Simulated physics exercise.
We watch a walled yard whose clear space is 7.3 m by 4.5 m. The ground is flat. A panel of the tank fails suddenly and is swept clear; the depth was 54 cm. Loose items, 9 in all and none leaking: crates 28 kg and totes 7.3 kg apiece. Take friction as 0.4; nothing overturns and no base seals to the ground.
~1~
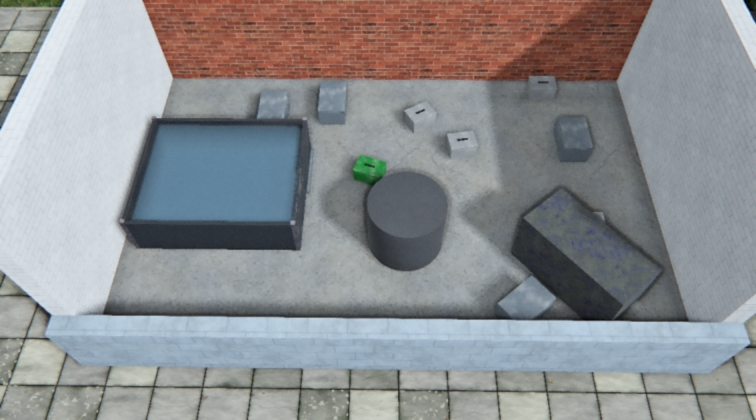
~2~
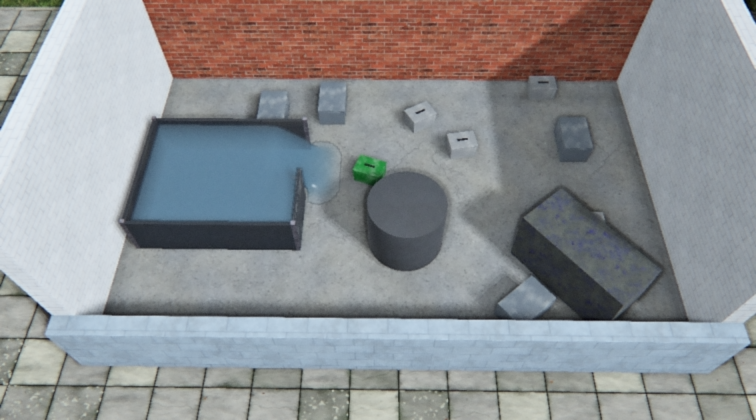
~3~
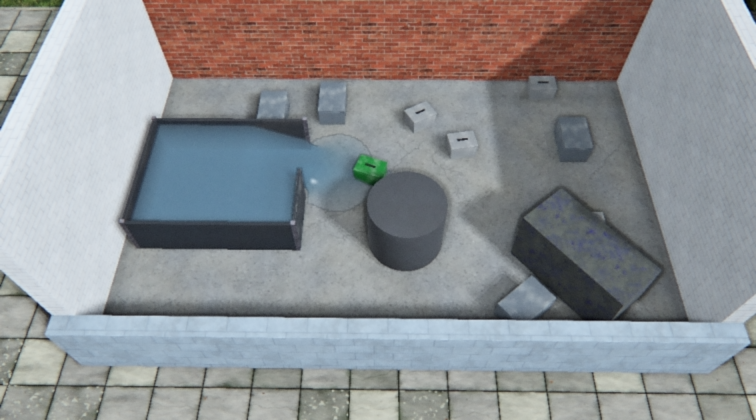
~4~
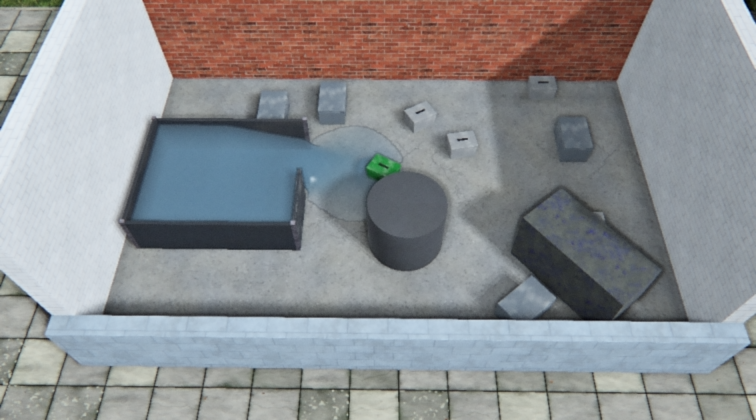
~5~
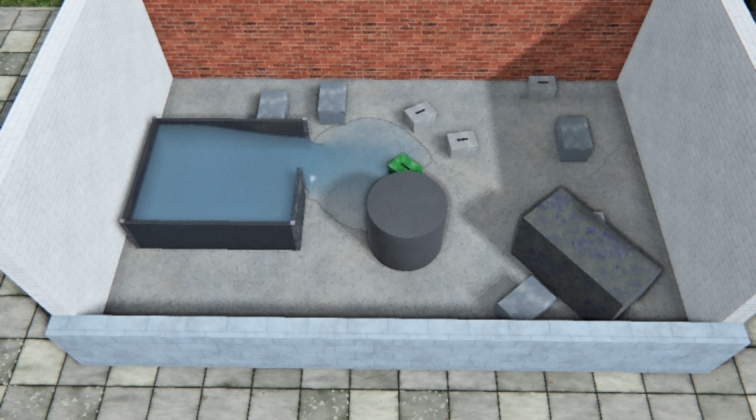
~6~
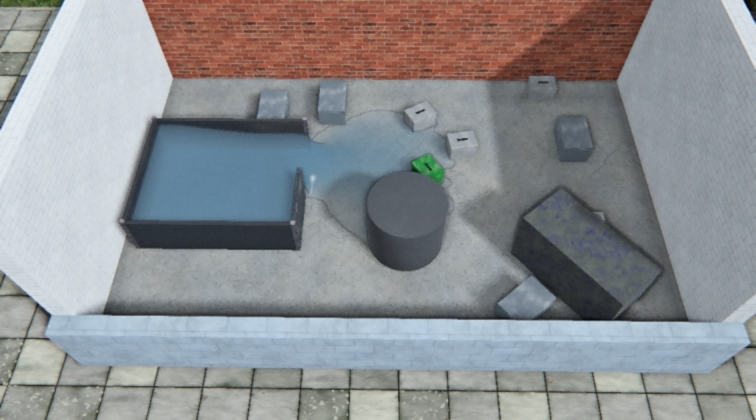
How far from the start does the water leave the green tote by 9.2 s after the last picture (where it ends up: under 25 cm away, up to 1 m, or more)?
Green tote gets carried off.
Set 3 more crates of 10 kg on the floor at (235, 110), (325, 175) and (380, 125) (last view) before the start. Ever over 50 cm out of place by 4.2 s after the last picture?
In turn: Under, over, more.
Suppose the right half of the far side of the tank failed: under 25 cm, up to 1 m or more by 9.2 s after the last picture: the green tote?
Then the green tote barely shifts.
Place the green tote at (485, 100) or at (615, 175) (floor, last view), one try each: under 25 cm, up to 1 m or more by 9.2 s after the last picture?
In turn: It travels far; it moves a short way.
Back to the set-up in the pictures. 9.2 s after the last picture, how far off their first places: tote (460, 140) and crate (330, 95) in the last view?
In turn: 100 cm, 0 cm.
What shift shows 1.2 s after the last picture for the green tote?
About 300 cm.
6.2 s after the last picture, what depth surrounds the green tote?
About 18 cm.
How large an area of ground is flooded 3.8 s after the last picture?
Some 24 m2.
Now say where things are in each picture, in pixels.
The first frame shows the green tote at (370, 166) rests on the ground; 3.5 m2 under water; 0 of 9 have shifted.
The second frame shows the green tote at (370, 166) rests on the ground; water covers 4.0 m2; 0 of 9 have shifted.
The third frame shows the green tote at (370, 166) rests on the ground; 4.5 m2 under water; 0 of 9 have shifted.
The fourth frame shows the green tote at (384, 166) rests on the ground, 20 cm from its start; 5.3 m2 under water; 1 of 9 have shifted.
The fifth frame shows the green tote at (405, 167) rests on the ground, 51 cm from its start; 6.0 m2 under water; 1 of 9 have shifted.
The sixth frame shows the green tote at (428, 167) rests on the ground, 83 cm from its start; water covers 6.8 m2; 1 of 9 have shifted.
Then, 1.2 s after the last picture the green tote is near (601, 177), 3.2 m from its start, aground; 1 afloat.
Then, 3.8 s after the last picture the green tote is near (649, 188), 3.8 m from its start, afloat; 5 afloat.
Then, 6.2 s after the last picture the green tote is near (652, 235), 3.8 m from its start, afloat; 6 afloat.
Then, 9.2 s after the last picture the green tote is near (630, 190), 3.6 m from its start, afloat; 5 afloat.
